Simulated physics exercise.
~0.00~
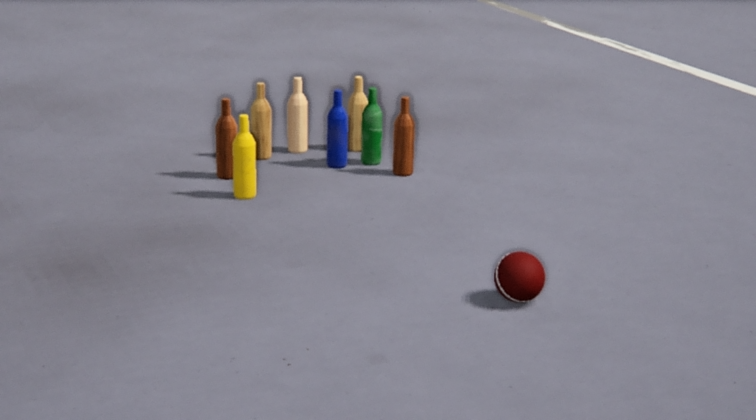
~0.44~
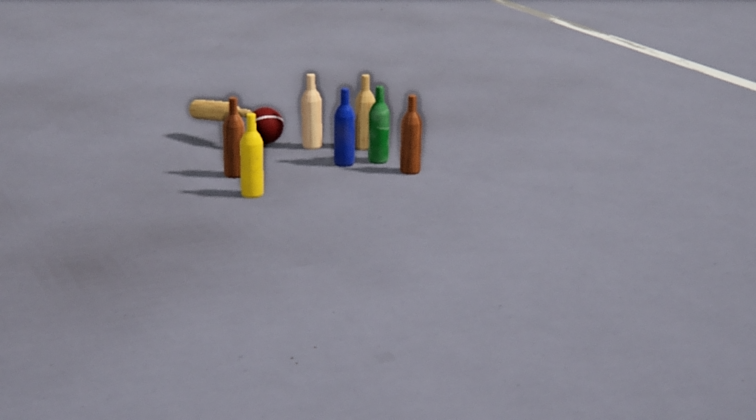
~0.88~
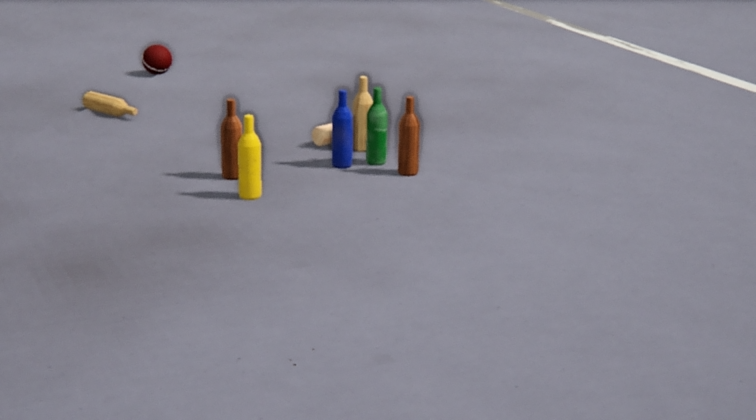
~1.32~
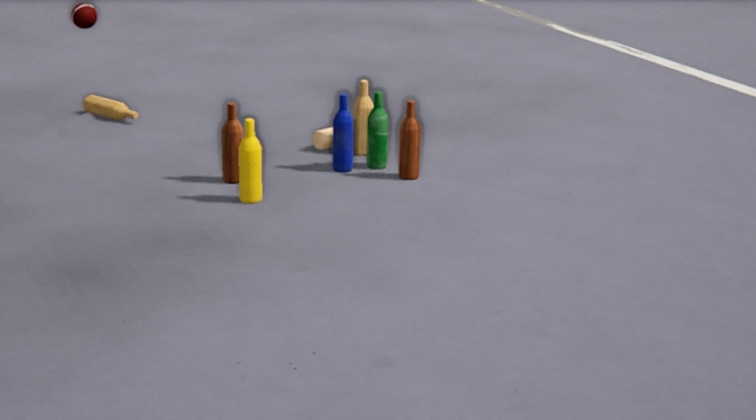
The clip opens on eight wooden skittles shaped like bottles, standing in rough rows on a grey floor, with a dark red ball to their right and nearer the viewer. The ball travels left and away into the group, and a tan skittle at the back left goes over beside it. The ball carries on towards the upper left while the fallen skittle ends up lying farther left. A pale skittle behind the blue one also topples. At the end the ball is near the top left corner, two skittles lie down, and the green, blue and yellow ones still stand with the others.
